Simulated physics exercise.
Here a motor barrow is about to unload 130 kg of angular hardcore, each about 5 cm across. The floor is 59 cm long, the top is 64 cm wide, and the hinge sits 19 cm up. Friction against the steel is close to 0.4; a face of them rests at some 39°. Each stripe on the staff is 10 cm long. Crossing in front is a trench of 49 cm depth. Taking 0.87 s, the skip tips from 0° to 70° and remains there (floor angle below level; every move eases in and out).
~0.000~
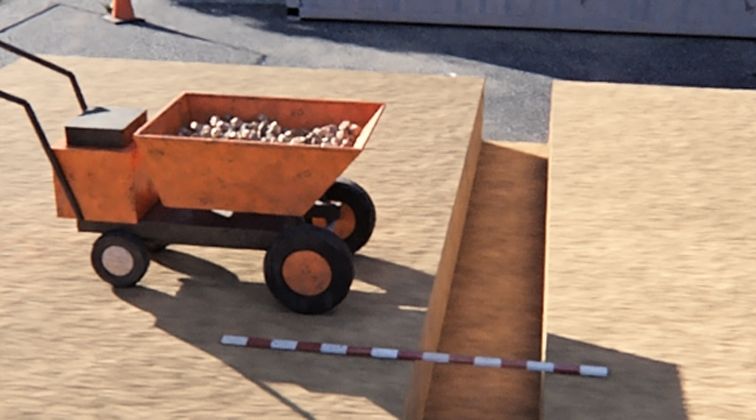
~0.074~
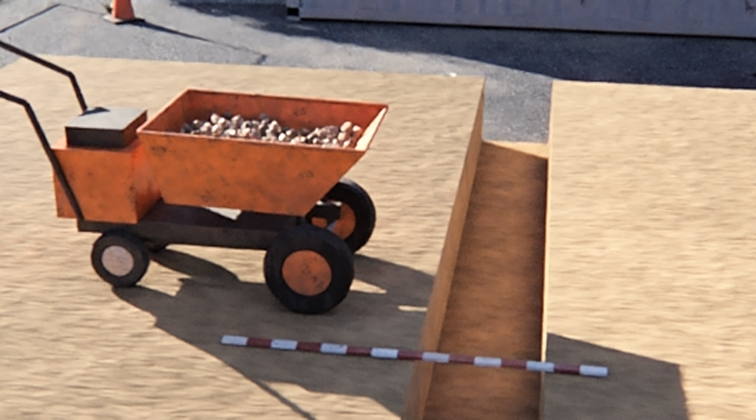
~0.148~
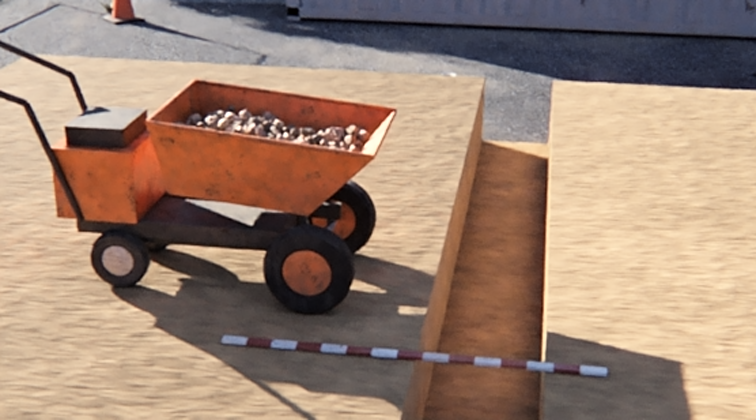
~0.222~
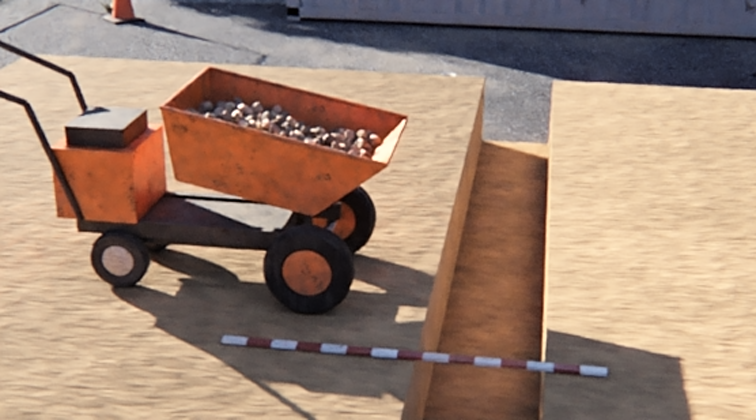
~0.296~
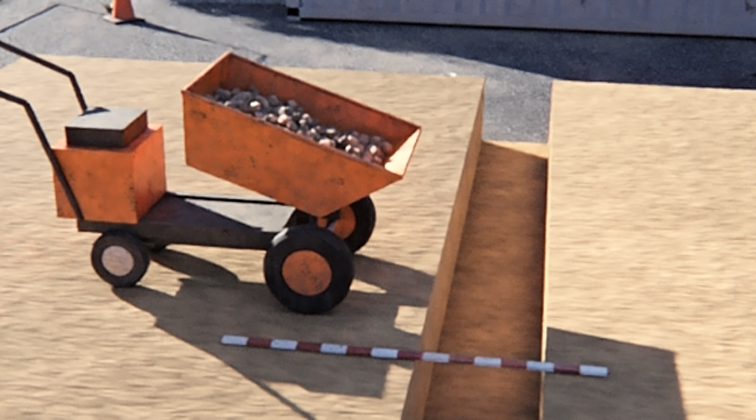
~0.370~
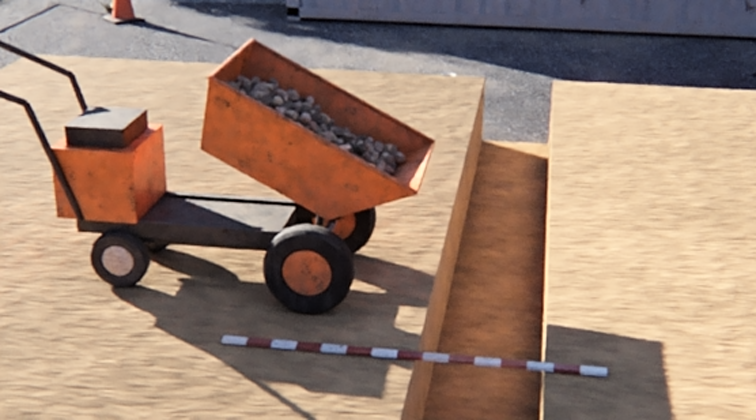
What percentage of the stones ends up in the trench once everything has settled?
About 88 per cent.
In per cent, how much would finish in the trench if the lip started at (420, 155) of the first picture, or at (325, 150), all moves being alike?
First some 55, then 90 per cent.
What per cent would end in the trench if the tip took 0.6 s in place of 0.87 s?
Near 90 per cent.
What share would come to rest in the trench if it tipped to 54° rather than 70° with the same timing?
It would be close to 15 percent.
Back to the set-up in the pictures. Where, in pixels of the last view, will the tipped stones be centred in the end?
About (498, 380).
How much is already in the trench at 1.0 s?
15 per cent, give or take.
After 0.6 s the floor is at 59°; 100 % in the skip; the foremost stones are at (432, 230).
After 1.0 s the floor is at 70°; 83 % in the skip, 17 % in the trench; the foremost stones are at (531, 332).
After 1.3 s the floor is at 70°; 43 % in the skip, 55 % in the trench, 2 % past the trench; the foremost stones are at (619, 309).
After 3.3 s the floor is at 70°; 10 % in the skip, 88 % in the trench, 2 % past the trench; the foremost stones are at (650, 308).
